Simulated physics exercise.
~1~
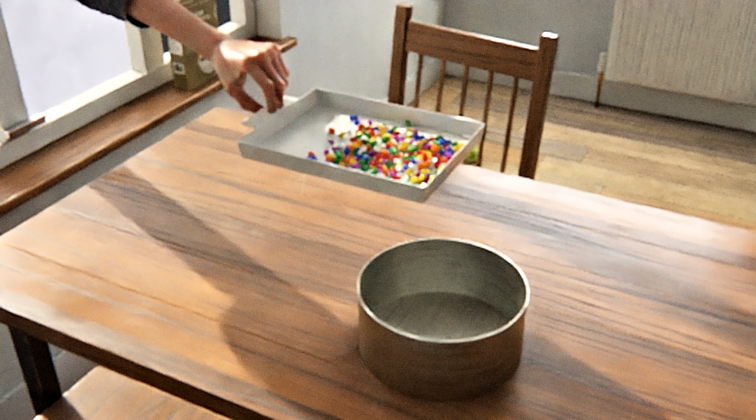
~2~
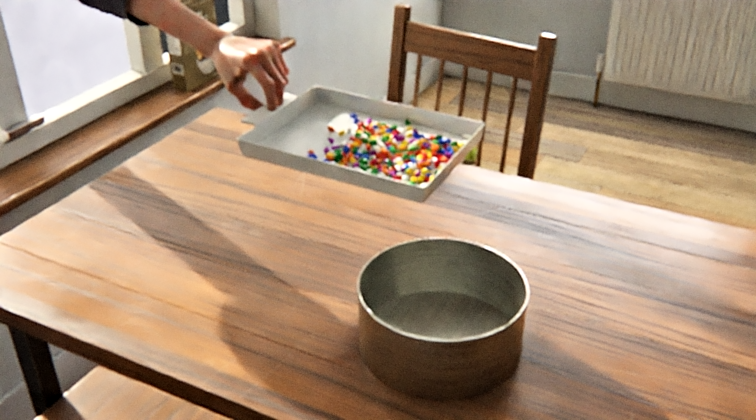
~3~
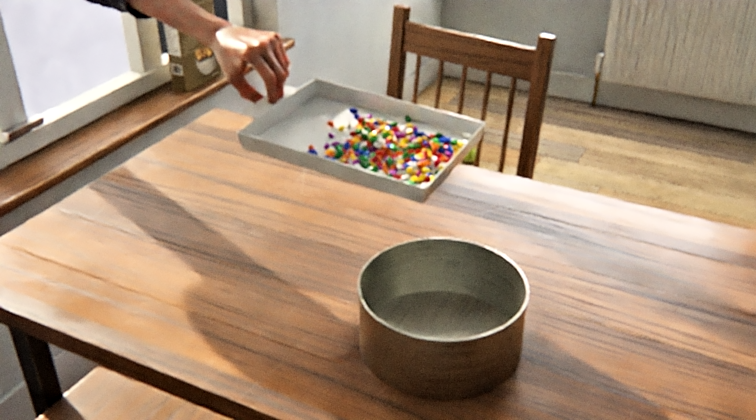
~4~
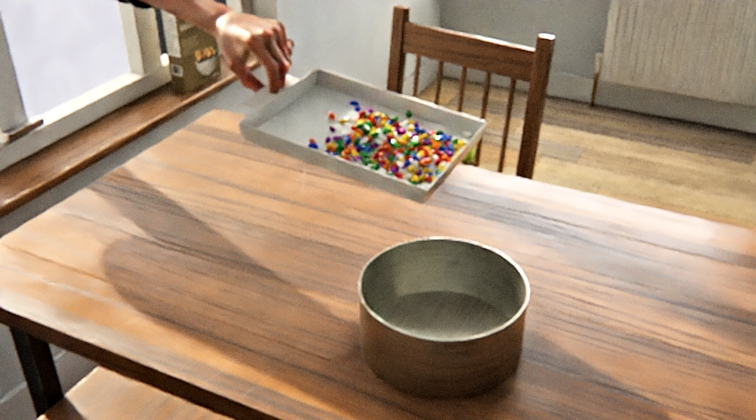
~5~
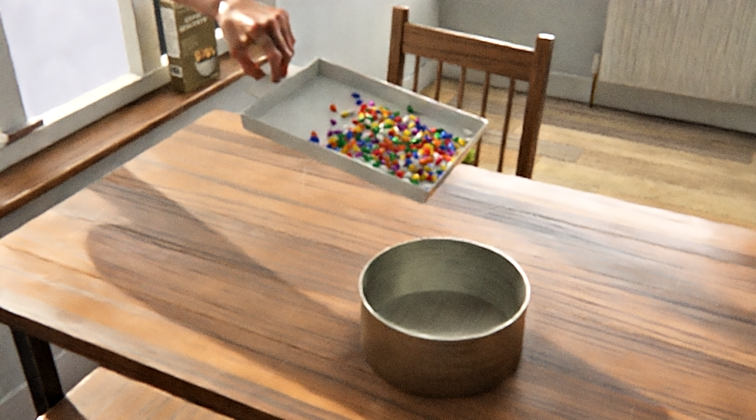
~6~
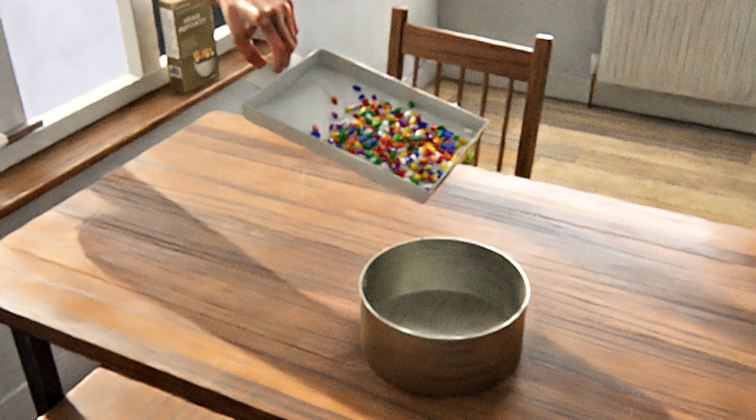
At a wooden table, a hand gradually tilts a tray of colourful jelly beans rightward.
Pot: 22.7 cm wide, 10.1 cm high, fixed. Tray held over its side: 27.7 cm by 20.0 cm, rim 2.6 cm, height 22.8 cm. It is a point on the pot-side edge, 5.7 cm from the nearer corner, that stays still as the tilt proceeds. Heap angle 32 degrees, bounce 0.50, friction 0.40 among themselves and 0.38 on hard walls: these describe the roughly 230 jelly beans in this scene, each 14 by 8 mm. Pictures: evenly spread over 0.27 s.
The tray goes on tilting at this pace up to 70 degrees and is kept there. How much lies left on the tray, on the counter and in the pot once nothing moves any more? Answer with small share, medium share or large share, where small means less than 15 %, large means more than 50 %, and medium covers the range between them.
Left on the tray - large share; counter - small share; pot - medium share.
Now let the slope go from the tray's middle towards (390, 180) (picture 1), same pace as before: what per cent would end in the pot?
Roughly 65 % of the pieces.
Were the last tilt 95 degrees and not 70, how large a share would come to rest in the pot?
In that case, near 90 percent.
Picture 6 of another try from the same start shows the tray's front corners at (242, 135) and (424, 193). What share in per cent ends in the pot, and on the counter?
In the pot: 60 per cent; on the counter: 0 per cent.
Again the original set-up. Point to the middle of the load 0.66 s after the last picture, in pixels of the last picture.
The load's centre is near (434, 132) at that time.
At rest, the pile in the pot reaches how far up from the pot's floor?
Around 1.5 cm above the floor.
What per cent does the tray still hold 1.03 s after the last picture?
About 75% of the load.
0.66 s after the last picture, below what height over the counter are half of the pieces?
Height: Around 28 cm.
Then, 0.39 s after the last picture, tilt 41 degrees; the tray holds 100 %, the pot 0 %.
Then, 0.66 s after the last picture, tilt 59 degrees; the tray holds 100 %, the pot 0 %.
Then, 1.03 s after the last picture, tilt 70 degrees; the tray holds 75 %, the pot 5 %.
In the end, tray 60 %, counter 5 %, pot 35 %.
